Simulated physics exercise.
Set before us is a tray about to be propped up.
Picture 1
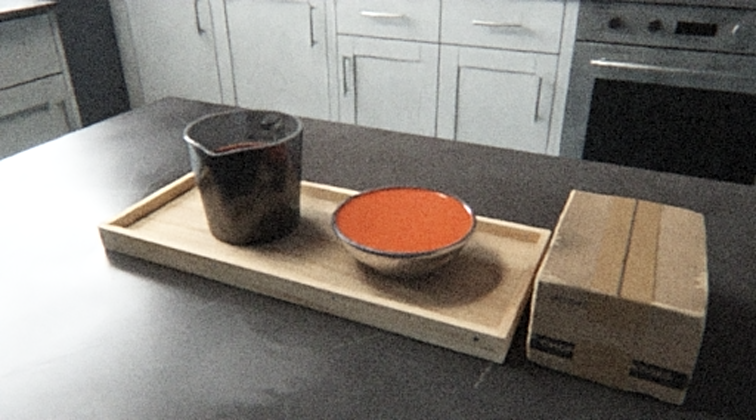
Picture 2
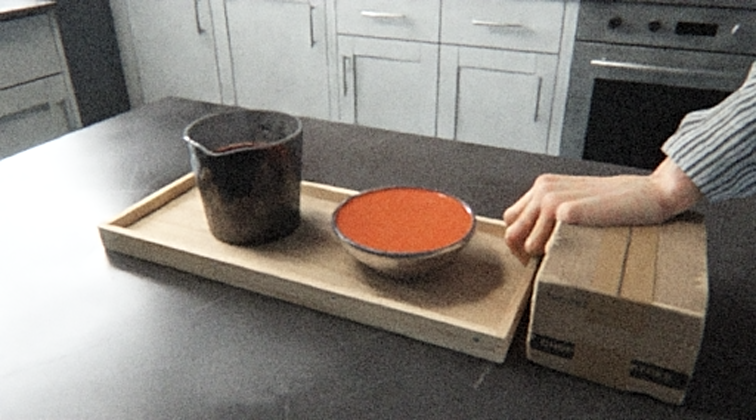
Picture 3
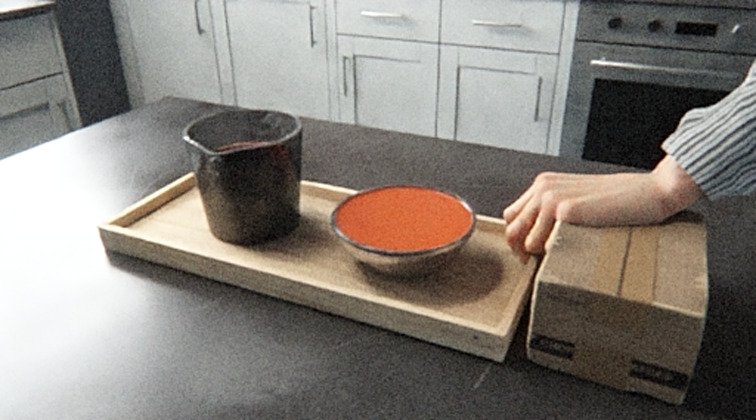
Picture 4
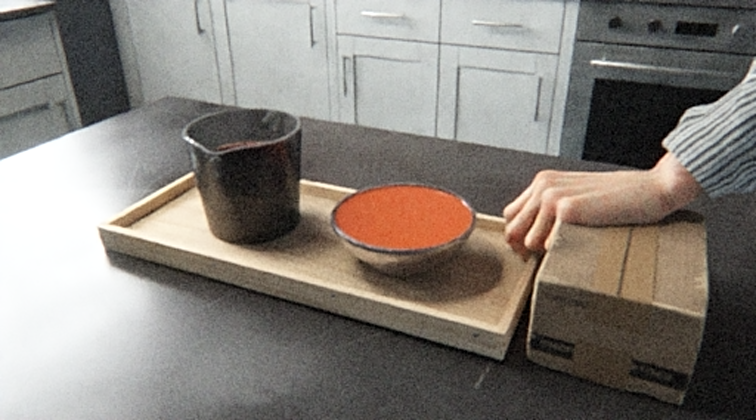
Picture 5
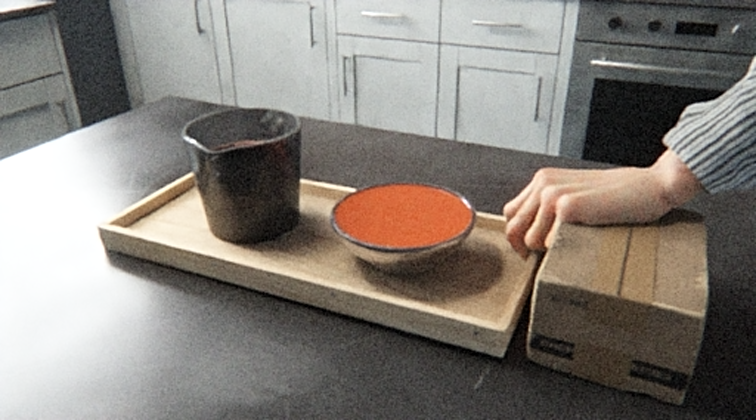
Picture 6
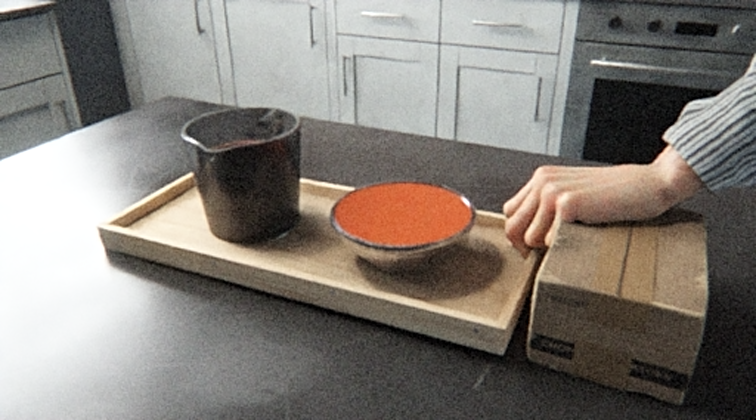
A hand in a striped sleeve reached in from the right and took the end of a wooden tray beside a cardboard box, raising it very slightly, with a dark jug and a bowl of red liquid aboard.
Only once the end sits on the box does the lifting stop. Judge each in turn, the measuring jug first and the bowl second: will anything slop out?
At the end, on the left the measuring jug: Does not brim over; on the right the bowl: Brims over.
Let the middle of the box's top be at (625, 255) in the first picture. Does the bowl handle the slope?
Result noted: Some overflow.
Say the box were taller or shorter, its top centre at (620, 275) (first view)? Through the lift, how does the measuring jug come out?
Note: Makes it through.
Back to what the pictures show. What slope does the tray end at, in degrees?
About 12°.
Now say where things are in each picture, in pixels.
In the first picture, the tray lies flat; measuring jug (250, 174) about two thirds full; bowl (404, 235) nearly full; box (609, 342).
The second picture shows a hand takes the end of the tray; measuring jug about two thirds full, surface at (248, 162); bowl nearly full, surface at (404, 219).
In the third picture, the end is rising; measuring jug (250, 174) about two thirds full; bowl (404, 234) nearly full.
In the fourth picture, the end has come up a little; measuring jug about two thirds full, surface at (247, 161); bowl nearly full, surface at (403, 216); box (609, 342).
The fifth picture shows slope near 1°; measuring jug (249, 173) about two thirds full; bowl (403, 231) nearly full.
The sixth picture shows the tray slopes by about 1°; measuring jug about two thirds full, surface at (246, 160); bowl nearly full, surface at (403, 212); box (609, 342).
Shortly, the tray slopes by about 7°; measuring jug, none is lost; bowl, it has lost some.
Then, the tray slopes by about 14°; measuring jug, none is lost; bowl, it has lost some.
At the finish, the tray slopes by about 12°, resting on the box; measuring jug, none is lost; bowl, it has lost some.
